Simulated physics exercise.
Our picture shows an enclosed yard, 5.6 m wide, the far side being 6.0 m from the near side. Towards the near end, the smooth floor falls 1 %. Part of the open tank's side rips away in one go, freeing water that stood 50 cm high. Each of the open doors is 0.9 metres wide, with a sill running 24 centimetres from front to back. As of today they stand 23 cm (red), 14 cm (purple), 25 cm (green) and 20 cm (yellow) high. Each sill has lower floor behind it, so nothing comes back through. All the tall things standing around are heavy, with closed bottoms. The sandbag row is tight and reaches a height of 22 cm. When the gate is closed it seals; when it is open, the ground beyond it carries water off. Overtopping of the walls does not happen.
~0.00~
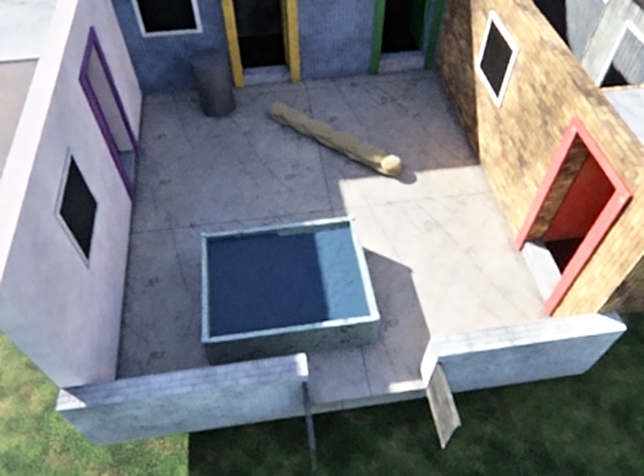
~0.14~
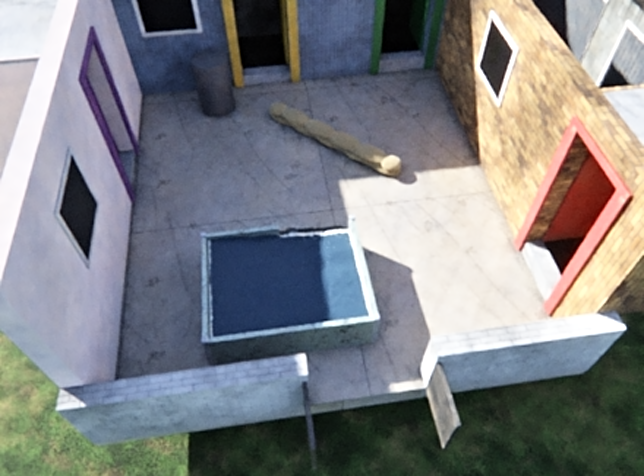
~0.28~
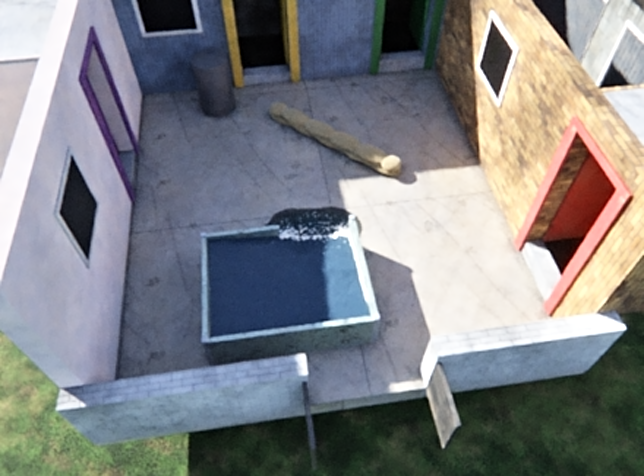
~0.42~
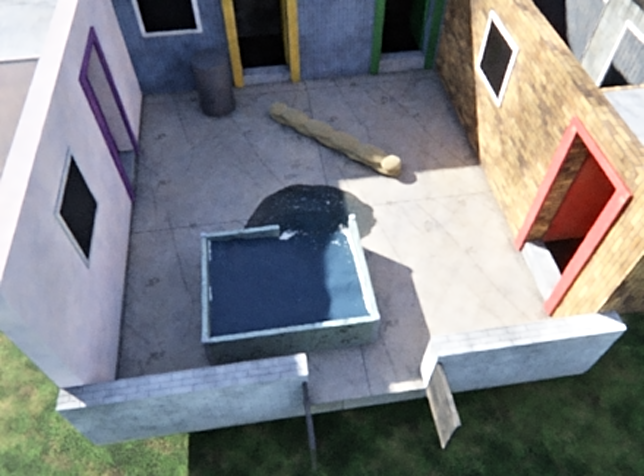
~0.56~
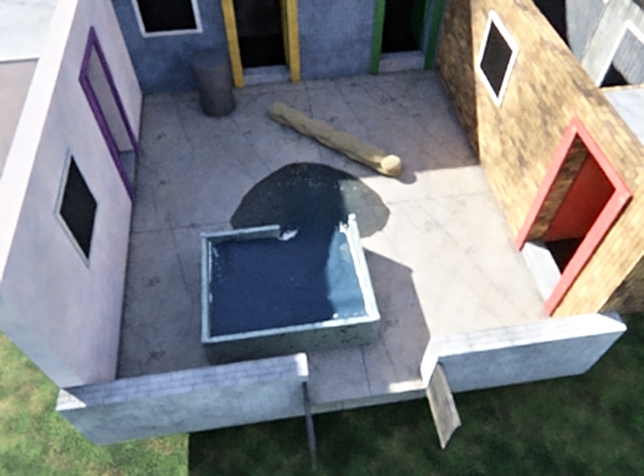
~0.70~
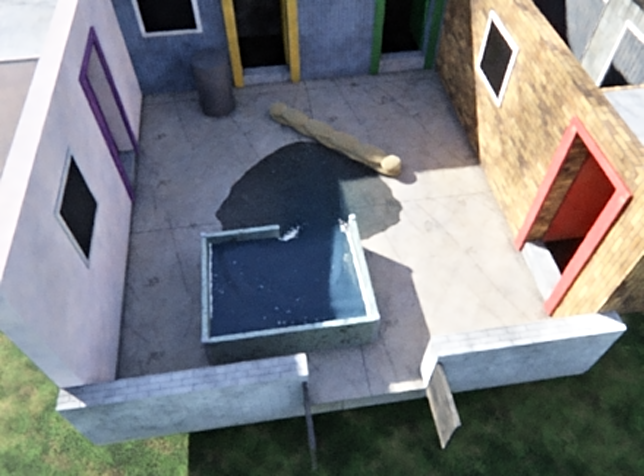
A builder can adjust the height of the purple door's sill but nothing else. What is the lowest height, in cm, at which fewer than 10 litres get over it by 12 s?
9.5 cm.
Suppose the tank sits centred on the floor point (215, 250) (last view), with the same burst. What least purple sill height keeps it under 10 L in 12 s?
Some 7.5 cm.
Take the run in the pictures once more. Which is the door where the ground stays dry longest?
Green.
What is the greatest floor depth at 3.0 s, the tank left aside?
Roughly 20 cm.
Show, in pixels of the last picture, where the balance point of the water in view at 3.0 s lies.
My guess is close to (283, 212).
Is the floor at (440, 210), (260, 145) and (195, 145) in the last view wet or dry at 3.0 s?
So the three spots come out swamped, swamped, swamped, in that order.
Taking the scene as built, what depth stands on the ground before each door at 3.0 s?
Depth (cm): Red 0 / purple 1 / green 0 / yellow 9.
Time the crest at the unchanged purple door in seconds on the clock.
Roughly at 5.5 s.
After 1.4 s water covers 20 % of the floor, deepest (26 cm) near (316, 240); it has not reached the purple door.
After 3.0 s water covers 40 % of the floor, deepest (20 cm) near (143, 96); 1 cm at the purple door, 0 litres in over its 14 cm sill.
After 12.0 s water covers 95 % of the floor, deepest (10 cm) near (113, 413); 4 cm at the purple door, 0 litres in over its 14 cm sill.
At the purple door as built, the water arrived by 2.9 s and peaked near 11 cm at 5.4 s.
Run again over the same 12 s with other heights there, 27 litres in over 7.5 cm, 5 litres over 10.5 cm. The limit of 10 litres is kept from about 9.5 cm up.
